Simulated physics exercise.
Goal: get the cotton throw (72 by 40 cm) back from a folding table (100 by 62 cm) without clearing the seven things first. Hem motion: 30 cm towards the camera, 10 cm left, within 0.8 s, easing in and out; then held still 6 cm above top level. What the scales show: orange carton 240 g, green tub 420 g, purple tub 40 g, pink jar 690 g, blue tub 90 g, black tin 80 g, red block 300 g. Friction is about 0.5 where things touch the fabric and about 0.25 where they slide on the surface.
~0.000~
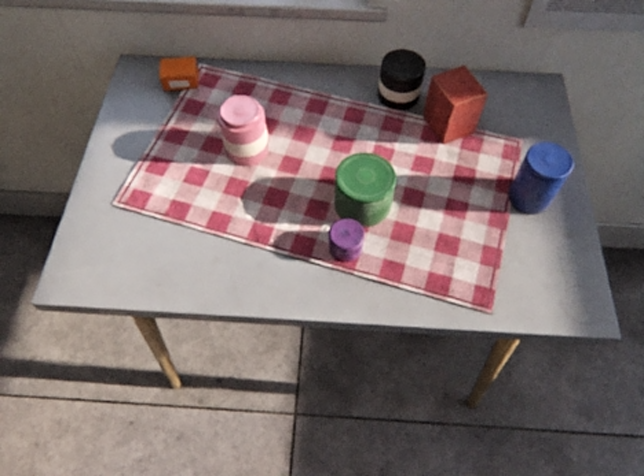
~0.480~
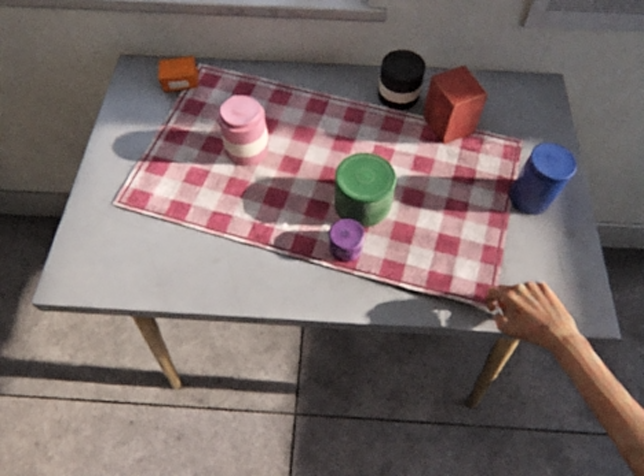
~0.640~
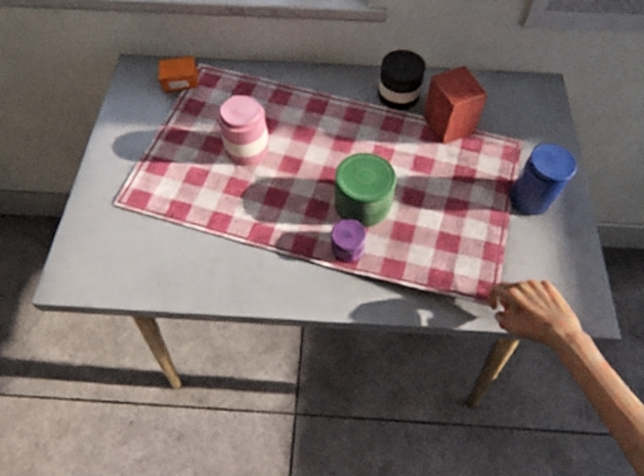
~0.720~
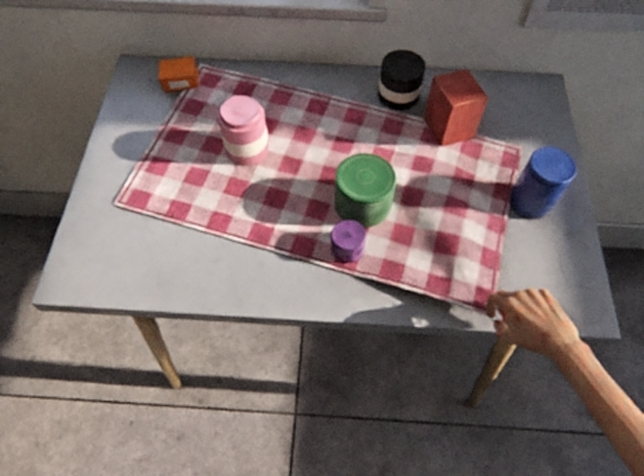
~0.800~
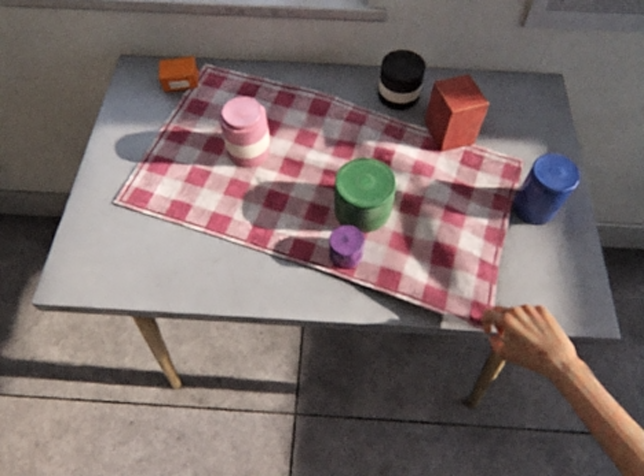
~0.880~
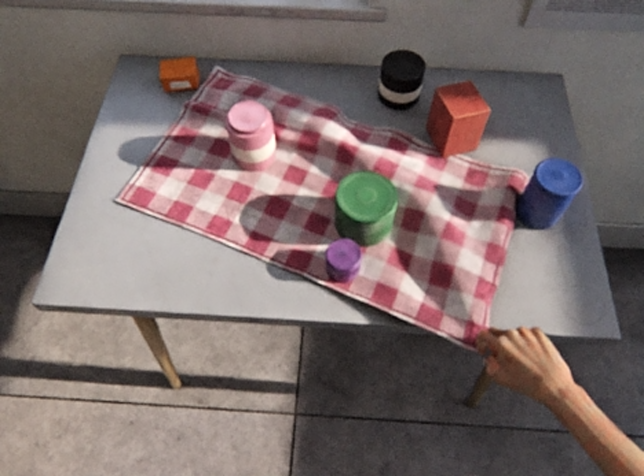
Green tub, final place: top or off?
Looks to me like over it goes.
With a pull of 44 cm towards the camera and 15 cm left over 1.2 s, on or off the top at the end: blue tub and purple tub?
Outcome: Blue tub is still there; purple tub leaves the top.
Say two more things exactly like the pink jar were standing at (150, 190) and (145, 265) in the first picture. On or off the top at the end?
The first one survives on top, and the other survives on top.
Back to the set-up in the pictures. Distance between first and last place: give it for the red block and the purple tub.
Measured: Red block shifted 4 cm, purple tub over the edge.
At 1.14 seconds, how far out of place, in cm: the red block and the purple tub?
Roughly red block 6 cm and purple tub 15 cm.
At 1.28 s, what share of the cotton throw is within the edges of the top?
Share within the edges: Approx. 75 %.
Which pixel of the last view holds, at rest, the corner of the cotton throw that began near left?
Around (232, 198).
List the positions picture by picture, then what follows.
Shows, green tub (366, 176); cotton throw corners (112, 205) (523, 140) (491, 314), in the first picture.
Shows, blue tub (552, 160); cotton throw corners (113, 205) (523, 140); grip (494, 310), in the second picture.
Shows, cotton throw corners (113, 205) (522, 141); grip (496, 308), in the third picture.
Shows, blue tub (552, 164); red block (460, 88); cotton throw corners (113, 205); grip (493, 316), in the fourth picture.
Shows, blue tub (556, 171); red block (461, 93); pink jar (242, 111); cotton throw corners (113, 203); grip (490, 332), in the fifth picture.
Shows, green tub (367, 195); cotton throw corners (116, 202) (217, 66); grip (484, 354), in the sixth picture.
After 1.0 s, 90 % of the cotton throw is still over the top; green tub 11 cm off its start, purple tub 10 cm off its start, pink jar 7 cm off its start.
After 1.1 s, 85 % of the cotton throw is still over the top; green tub 16 cm off its start, purple tub 15 cm off its start, pink jar 12 cm off its start.
After 1.3 s, 75 % of the cotton throw is still over the top; green tub 22 cm off its start at (381, 289), purple tub 19 cm off its start at (333, 340), pink jar 16 cm off its start at (295, 164).
After 1.4 s, 70 % of the cotton throw is still over the top; green tub 26 cm off its start, purple tub 22 cm off its start, pink jar 19 cm off its start.
After 3.0 s, 30 % of the cotton throw is still over the top; green tub over the edge, purple tub over the edge, pink jar 37 cm off its start at (331, 271), red block 5 cm off its start at (465, 105).
